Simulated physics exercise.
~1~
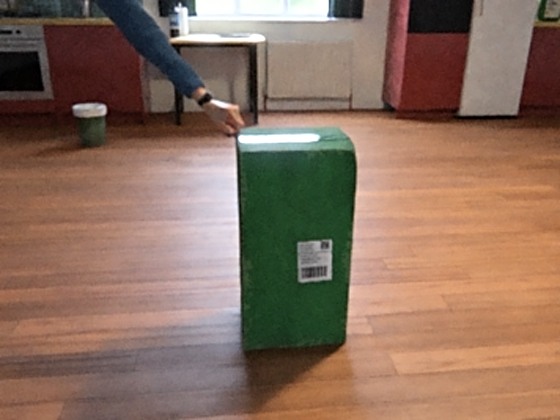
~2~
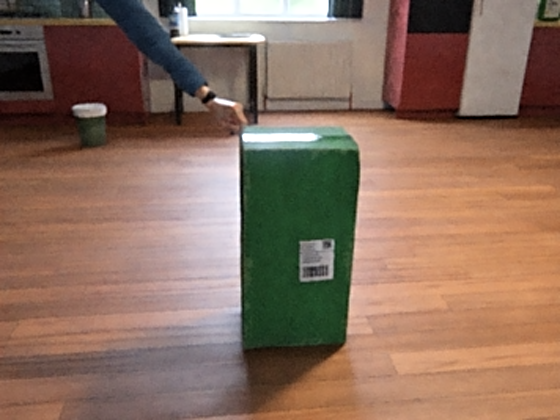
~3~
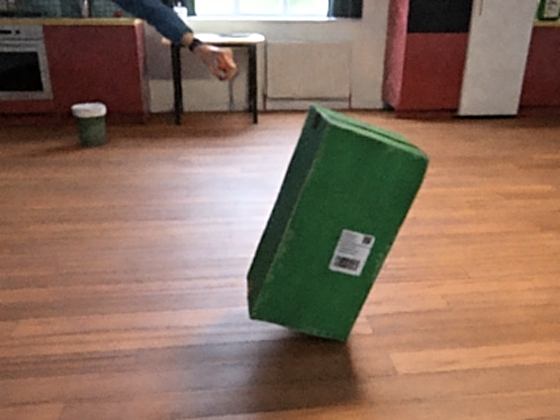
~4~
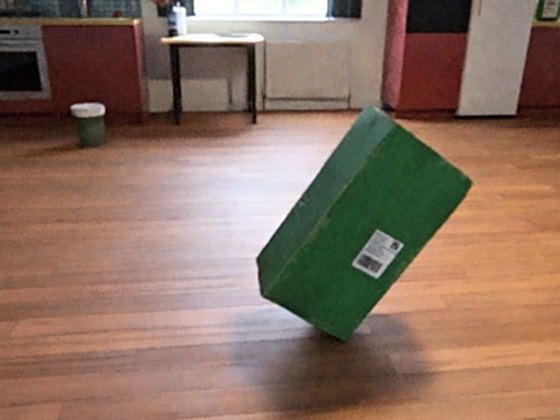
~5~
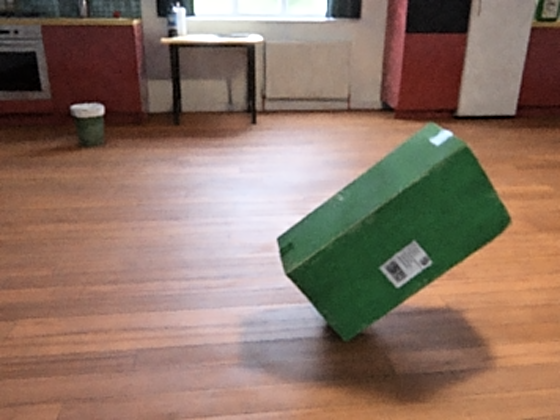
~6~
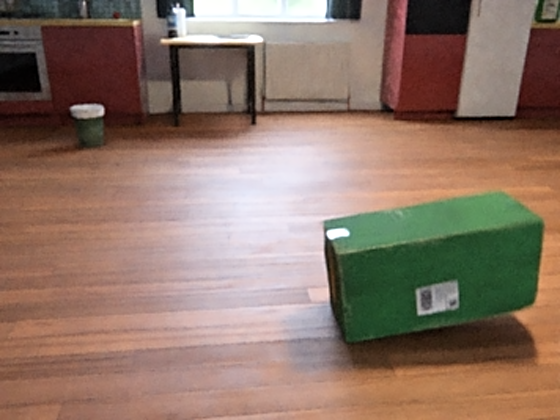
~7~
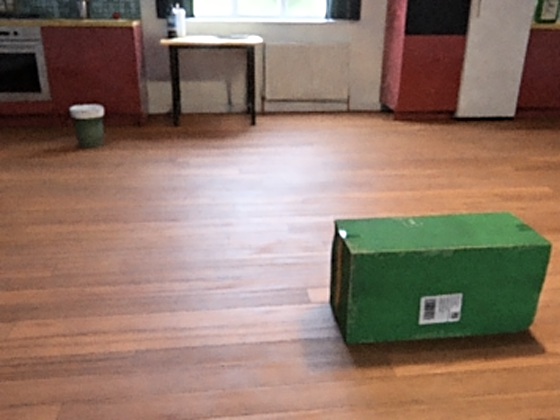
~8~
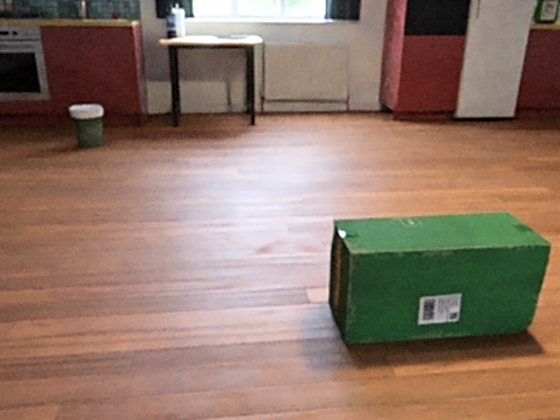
A tall green box stands upright on a wooden floor in a room with red cabinets, while an arm in a blue sleeve reaches in from the left and touches its top edge. The box tips to the right, and the hand comes away from it and draws back out of view. Leaning further and further, the box pivots over its lower right edge, its white label tilting with it. It drops onto its side and settles flat on the floor, where it lies still near the small table and bin behind it.
